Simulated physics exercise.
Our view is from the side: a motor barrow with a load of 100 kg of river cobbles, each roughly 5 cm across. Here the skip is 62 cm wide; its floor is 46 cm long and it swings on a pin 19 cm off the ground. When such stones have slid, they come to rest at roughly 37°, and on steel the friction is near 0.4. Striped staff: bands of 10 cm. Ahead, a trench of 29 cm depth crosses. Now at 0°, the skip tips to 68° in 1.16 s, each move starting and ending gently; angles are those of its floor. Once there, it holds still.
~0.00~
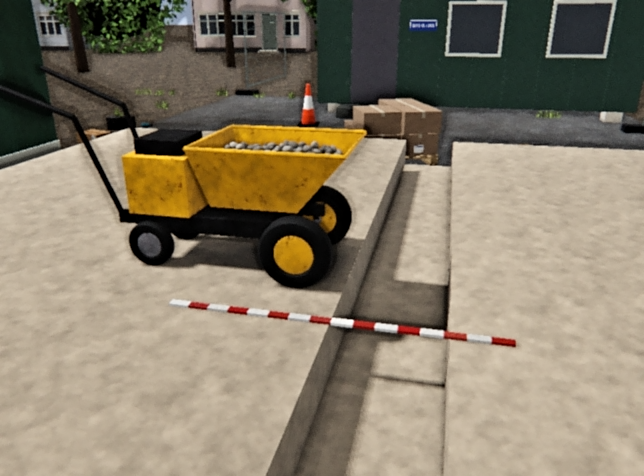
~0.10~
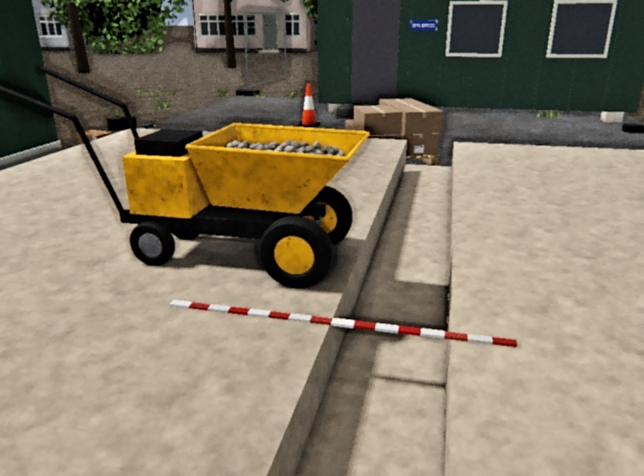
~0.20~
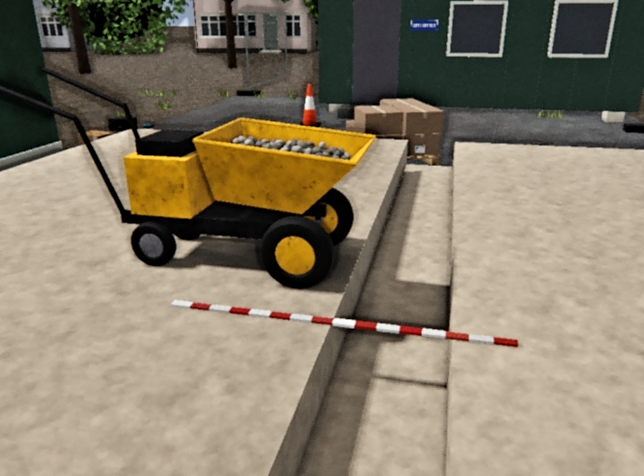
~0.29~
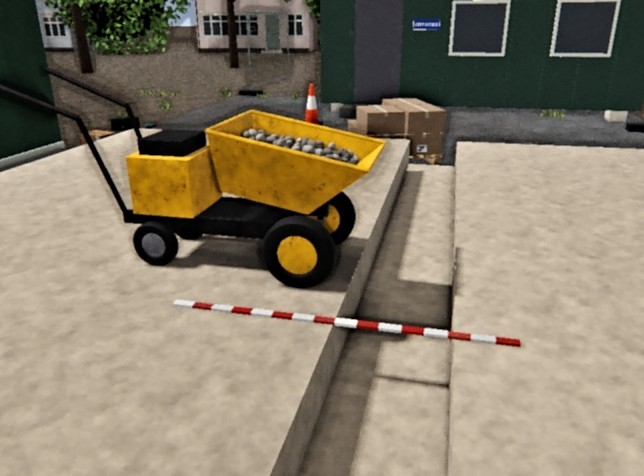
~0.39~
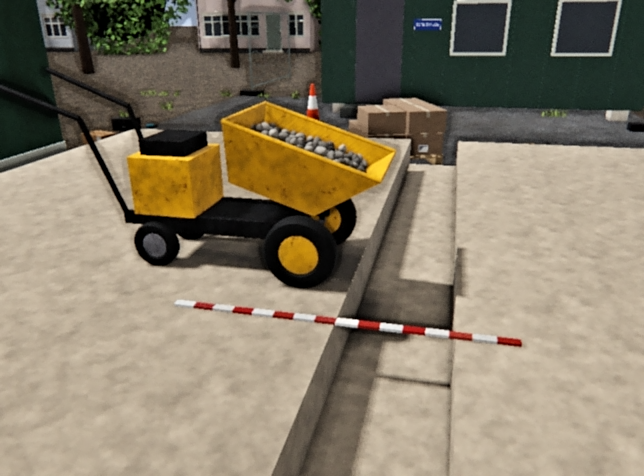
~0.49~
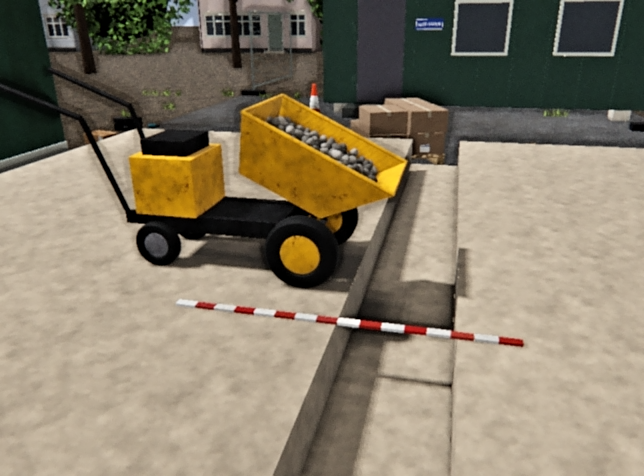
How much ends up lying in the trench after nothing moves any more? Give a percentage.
A share of about 79 per cent.
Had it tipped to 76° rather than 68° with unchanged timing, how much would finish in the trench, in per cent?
About 85 per cent would end up in the trench.
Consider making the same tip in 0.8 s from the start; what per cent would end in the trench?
Probably about 70 in a hundred.
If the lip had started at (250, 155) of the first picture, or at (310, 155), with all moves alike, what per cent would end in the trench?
The first gives about 85 percent and the second about 100 percent.
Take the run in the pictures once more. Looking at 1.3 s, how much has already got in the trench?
20 per cent or so by then.
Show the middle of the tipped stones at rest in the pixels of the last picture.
Around (436, 311).
After 0.9 s the floor is at 57°; 100 % in the skip; the foremost stones are at (403, 223).
After 1.3 s the floor is at 68°; 72 % in the skip, 22 % in the trench, 6 % past the trench; the foremost stones are at (482, 271).
After 1.6 s the floor is at 68°; 34 % in the skip, 46 % in the trench, 20 % past the trench; the foremost stones are at (562, 292).
After 3.6 s the floor is at 68°; 0 % in the skip, 79 % in the trench, 21 % past the trench; the foremost stones are at (610, 298).
